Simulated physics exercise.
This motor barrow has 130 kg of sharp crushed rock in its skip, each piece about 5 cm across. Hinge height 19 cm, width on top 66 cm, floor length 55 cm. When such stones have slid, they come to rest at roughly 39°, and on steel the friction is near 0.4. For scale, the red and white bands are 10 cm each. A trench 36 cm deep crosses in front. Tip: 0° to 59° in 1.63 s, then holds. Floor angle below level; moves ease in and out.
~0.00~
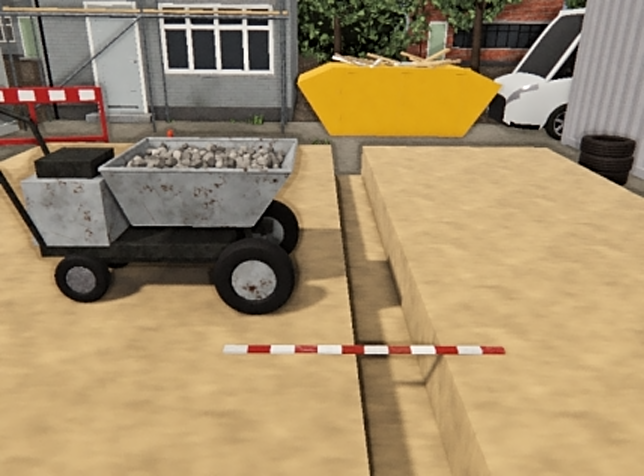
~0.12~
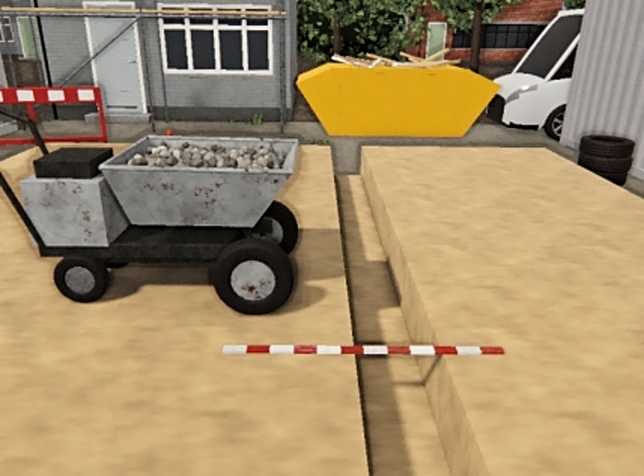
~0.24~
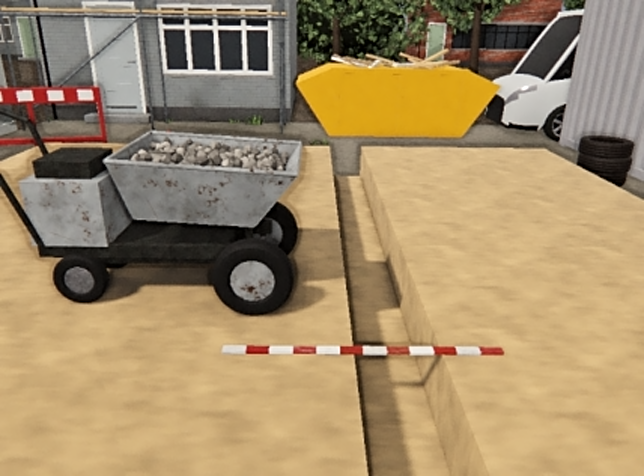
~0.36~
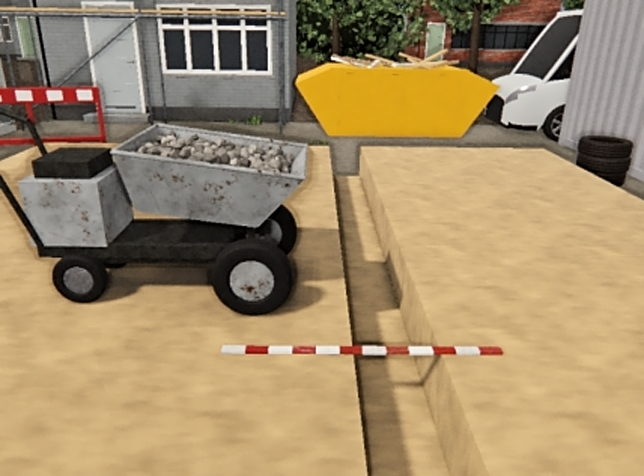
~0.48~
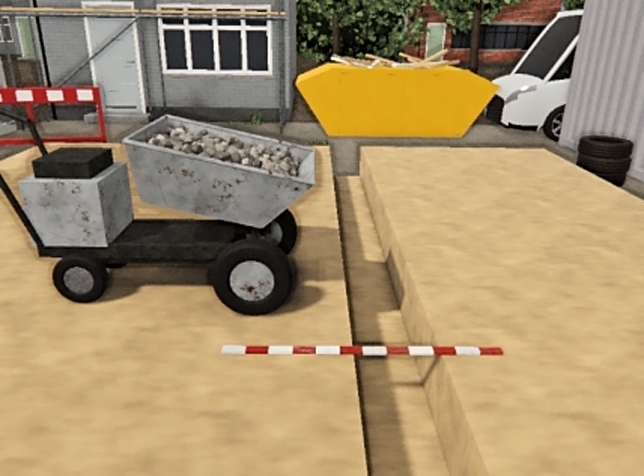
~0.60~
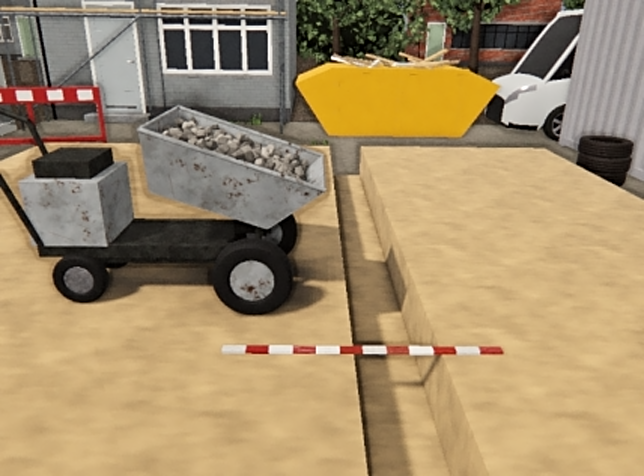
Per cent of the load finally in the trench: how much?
Approx. 24 %.
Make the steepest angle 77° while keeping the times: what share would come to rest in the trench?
It would be near 100 per cent.
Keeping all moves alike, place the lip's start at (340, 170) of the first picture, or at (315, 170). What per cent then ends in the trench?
First place: Near 10%; second place: Near 20%.
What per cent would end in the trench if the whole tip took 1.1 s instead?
It would be near 25 percent.
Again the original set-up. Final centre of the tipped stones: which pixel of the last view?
Their middle ends up near (390, 341).
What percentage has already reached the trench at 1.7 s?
Approx. 5 % of the load.
After 1.2 s the floor is at 50°; 100 % in the skip; the foremost stones are at (352, 222).
After 1.7 s the floor is at 59°; 97 % in the skip, 3 % in the trench; the foremost stones are at (409, 329).
After 2.1 s the floor is at 59°; 88 % in the skip, 12 % in the trench; the foremost stones are at (419, 311).
After 4.0 s the floor is at 59°; 76 % in the skip, 24 % in the trench, 1 % past the trench; the foremost stones are at (436, 307).
